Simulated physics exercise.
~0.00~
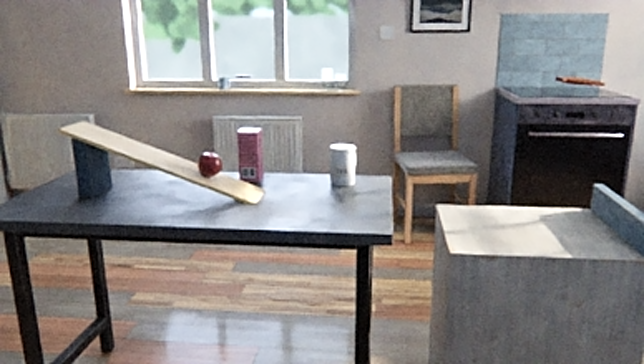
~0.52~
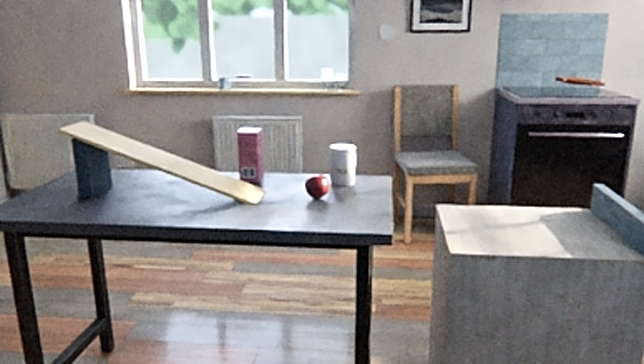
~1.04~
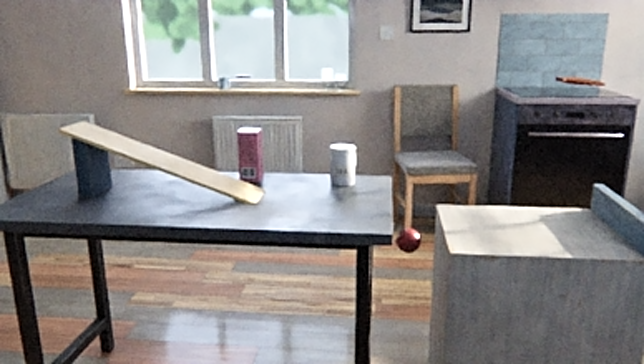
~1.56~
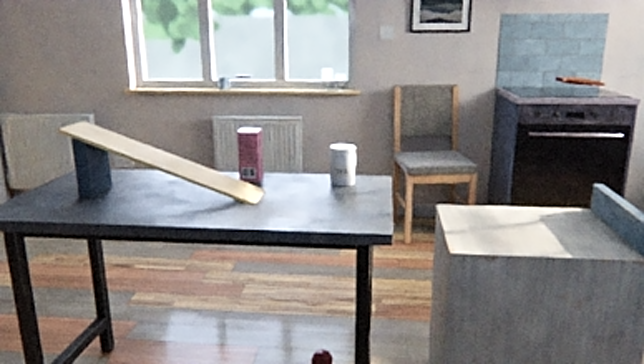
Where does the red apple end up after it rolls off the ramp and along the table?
It falls into the gap between the table and the lower grey top, and is last seen low down near the table's right leg.
